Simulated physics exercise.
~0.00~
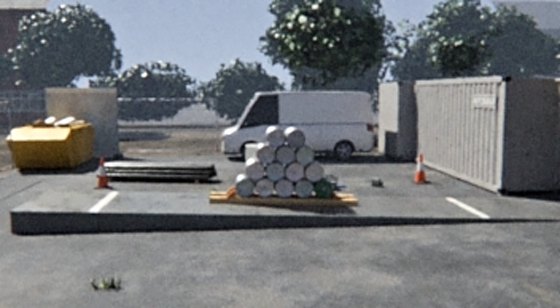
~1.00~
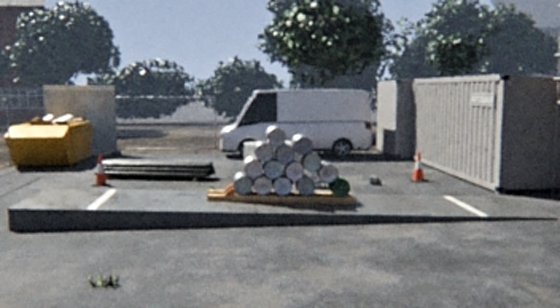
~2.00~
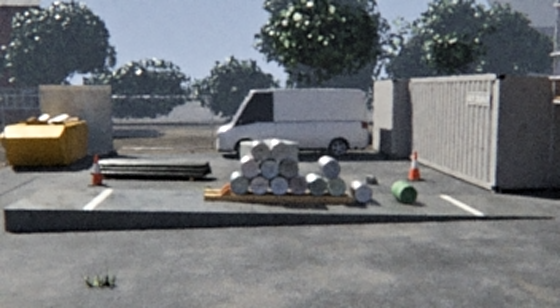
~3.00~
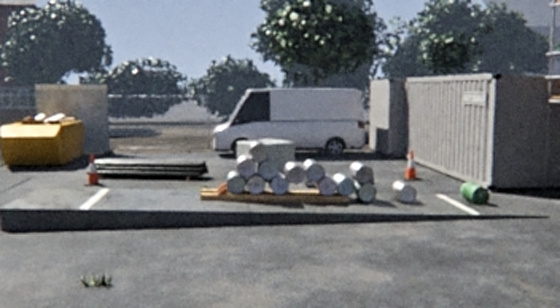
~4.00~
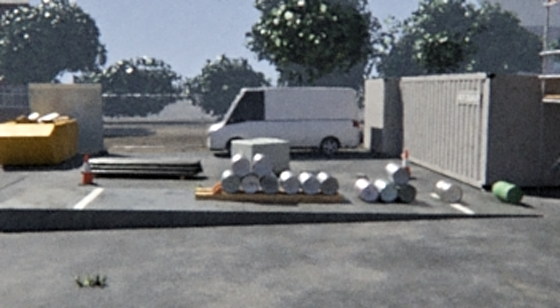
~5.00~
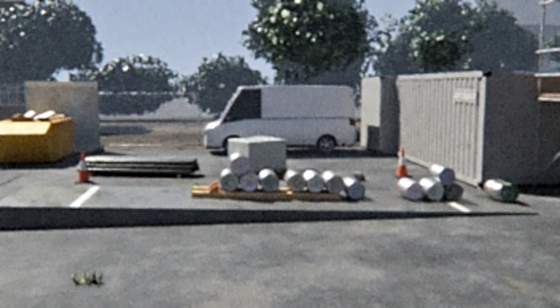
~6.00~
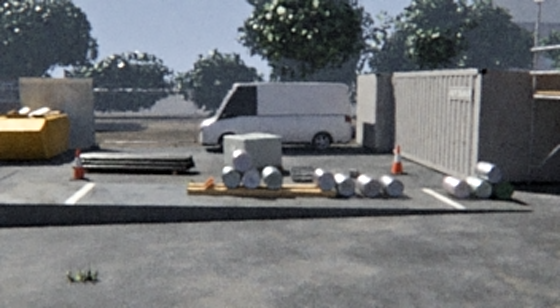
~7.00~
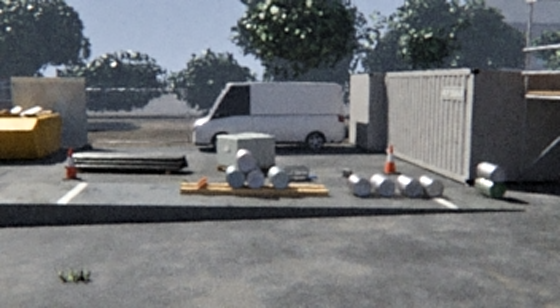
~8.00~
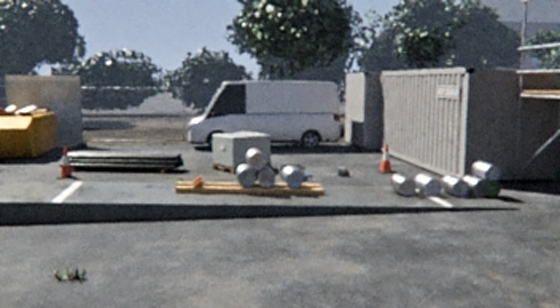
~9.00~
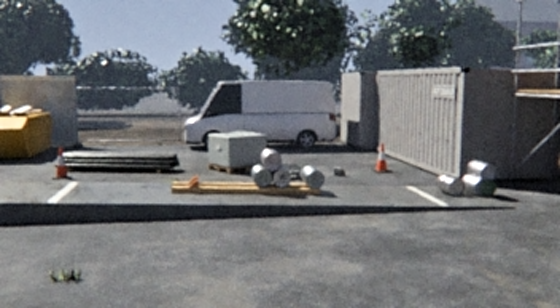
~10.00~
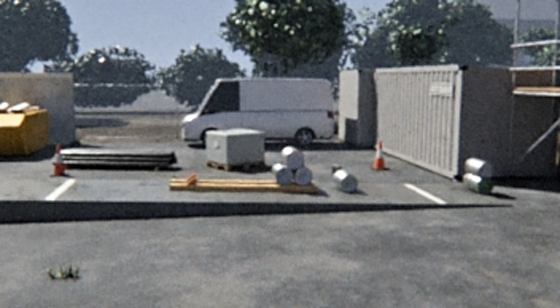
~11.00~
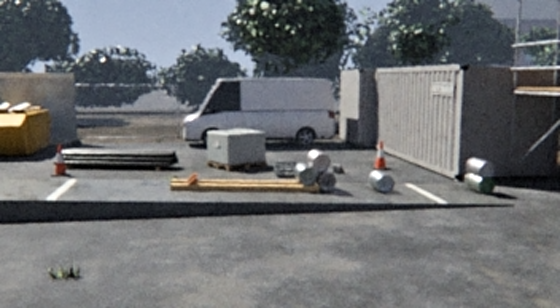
In this clip, a pyramid of pale kegs on wooden timbers collapses in a paved yard, the green keg rolling off to the right first and past the white line, others following toward the container, until two stay leaning at the timbers and one rests short of the line.
